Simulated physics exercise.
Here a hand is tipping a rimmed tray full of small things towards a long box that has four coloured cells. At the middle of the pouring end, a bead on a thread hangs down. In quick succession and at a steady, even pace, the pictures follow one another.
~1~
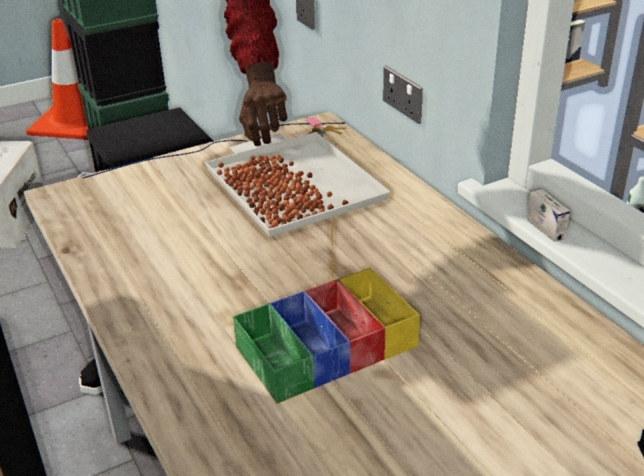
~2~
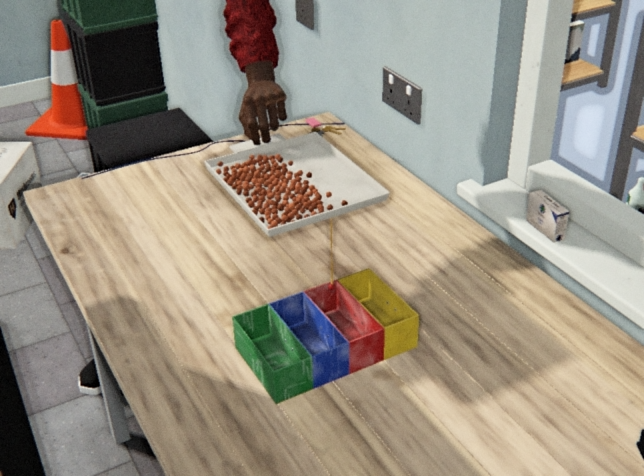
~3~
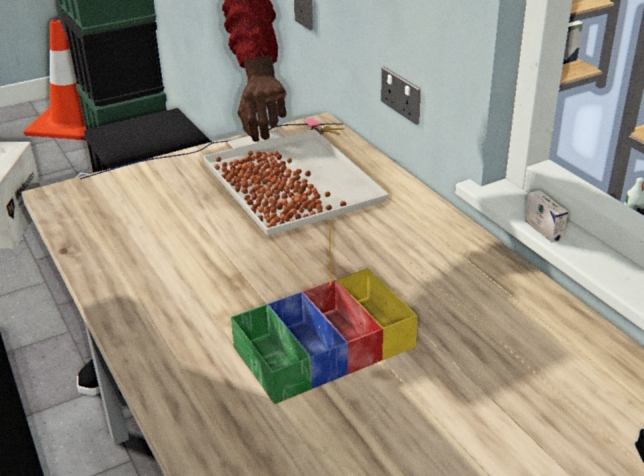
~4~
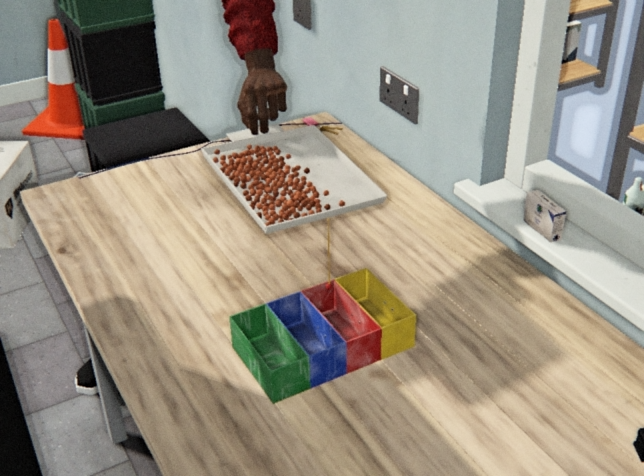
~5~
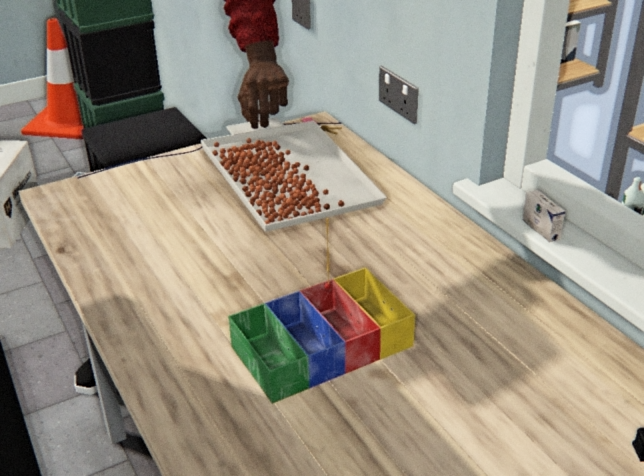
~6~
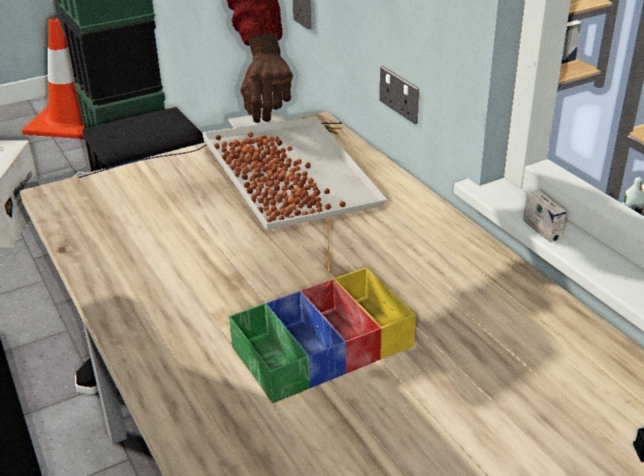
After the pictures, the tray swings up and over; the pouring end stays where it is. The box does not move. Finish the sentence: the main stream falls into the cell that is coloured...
The main stream falls into the cell that is coloured yellow.
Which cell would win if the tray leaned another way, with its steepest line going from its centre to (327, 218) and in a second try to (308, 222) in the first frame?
Try 1 - the cell in blue / try 2 - the blue one.
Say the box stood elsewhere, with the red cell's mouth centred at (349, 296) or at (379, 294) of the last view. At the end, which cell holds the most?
So it would be that yellow cell first and the red one after that.
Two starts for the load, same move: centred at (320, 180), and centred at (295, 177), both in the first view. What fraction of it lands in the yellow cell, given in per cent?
You'd see roughly 50 per cent first and roughly 50 per cent second.
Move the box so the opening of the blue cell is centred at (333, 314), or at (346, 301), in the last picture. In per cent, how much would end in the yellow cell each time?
First some 40, then 20 per cent.
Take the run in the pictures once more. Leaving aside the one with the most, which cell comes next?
That would be the cell in red, just behind the top one.
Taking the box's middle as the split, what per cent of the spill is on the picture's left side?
About 0 per cent.
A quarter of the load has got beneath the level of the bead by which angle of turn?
About 105°.
Just after the last frame, tray tipped steeply; almost all on the tray; about a tenth falling or outside the box.
A moment on, tray tipped right over; the larger part on the tray; just a few in the yellow cell; just a few in the red cell; about a tenth falling or outside the box.
Further on, tray tipped past a quarter turn; roughly half in the yellow cell; roughly a quarter in the red cell; just a few in the blue cell; roughly a third falling or outside the box.
When it is over, tray tipped past a quarter turn; roughly half in the yellow cell; roughly a quarter in the red cell; just a few in the blue cell; not one in the green cell; roughly a third outside the box.
